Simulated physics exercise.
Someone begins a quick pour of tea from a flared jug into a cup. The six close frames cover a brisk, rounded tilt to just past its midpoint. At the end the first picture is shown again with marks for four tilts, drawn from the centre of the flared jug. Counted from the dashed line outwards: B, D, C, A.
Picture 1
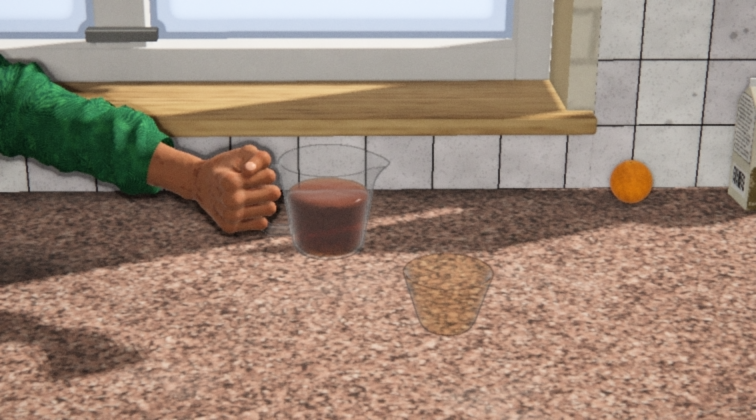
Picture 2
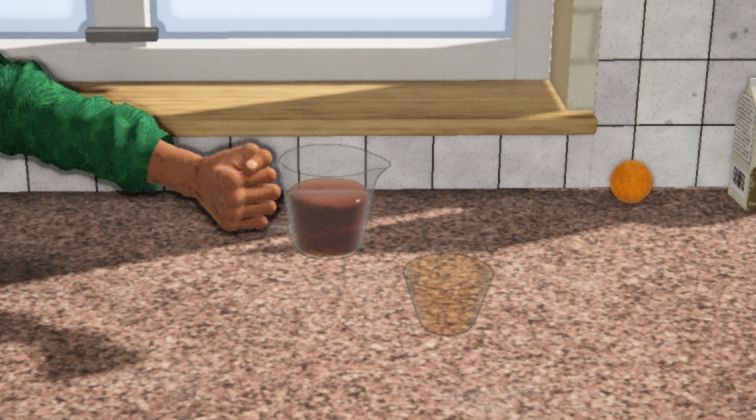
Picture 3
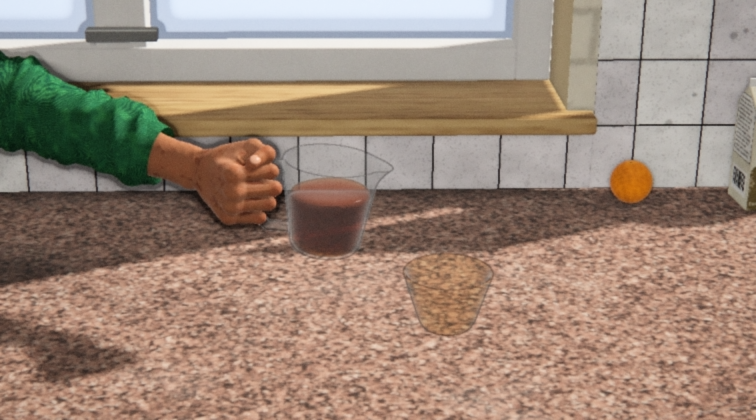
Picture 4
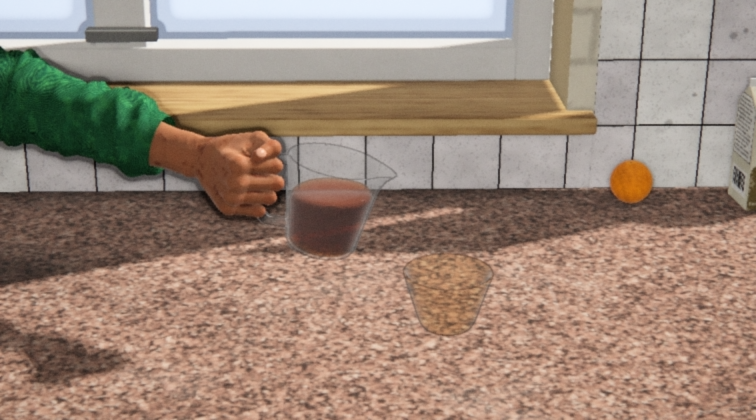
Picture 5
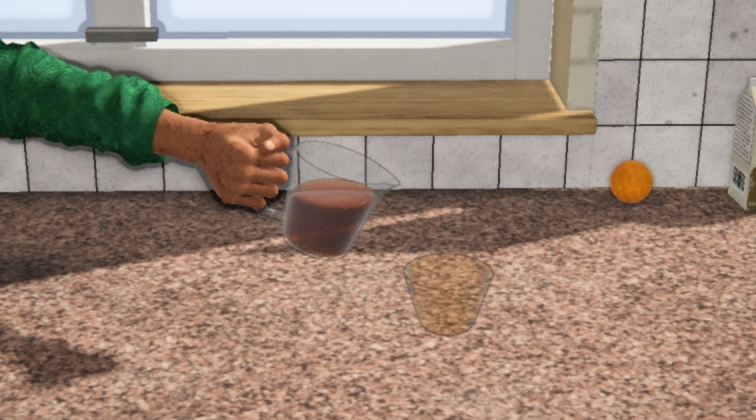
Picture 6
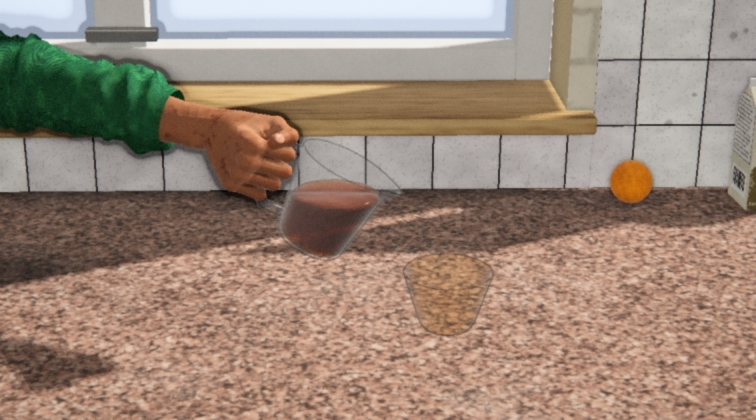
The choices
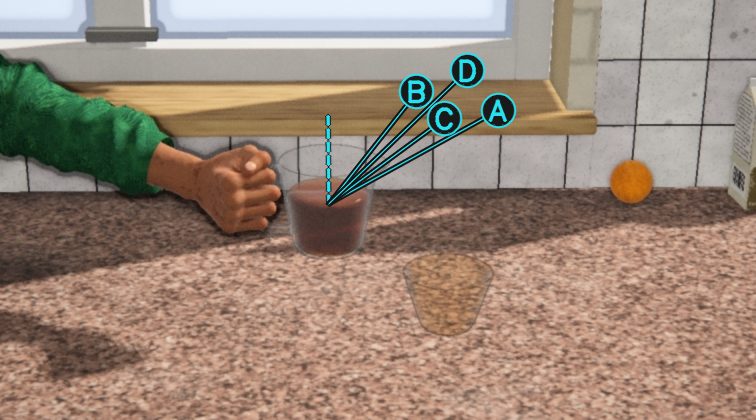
On a speckled kitchen counter, a green-sleeved arm gradually tilting a clear jug of dark reddish liquid rightward, a cup nearby.
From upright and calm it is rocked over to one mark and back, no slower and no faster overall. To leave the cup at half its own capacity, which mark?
Choose A.
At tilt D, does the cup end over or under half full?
Under half.
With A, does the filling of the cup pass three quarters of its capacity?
No, it does not.
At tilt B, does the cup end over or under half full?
Under half.
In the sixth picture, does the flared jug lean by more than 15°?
Yes.
On the marked copy, A at (483, 118); B at (406, 105); C at (430, 128); D at (455, 82).
With A, the cup ends with about 50 % of what it can hold.
With B, the cup ends with about 4 % of what it can hold.
With C, the cup ends with about 30 % of what it can hold.
With D, the cup ends with about 14 % of what it can hold.
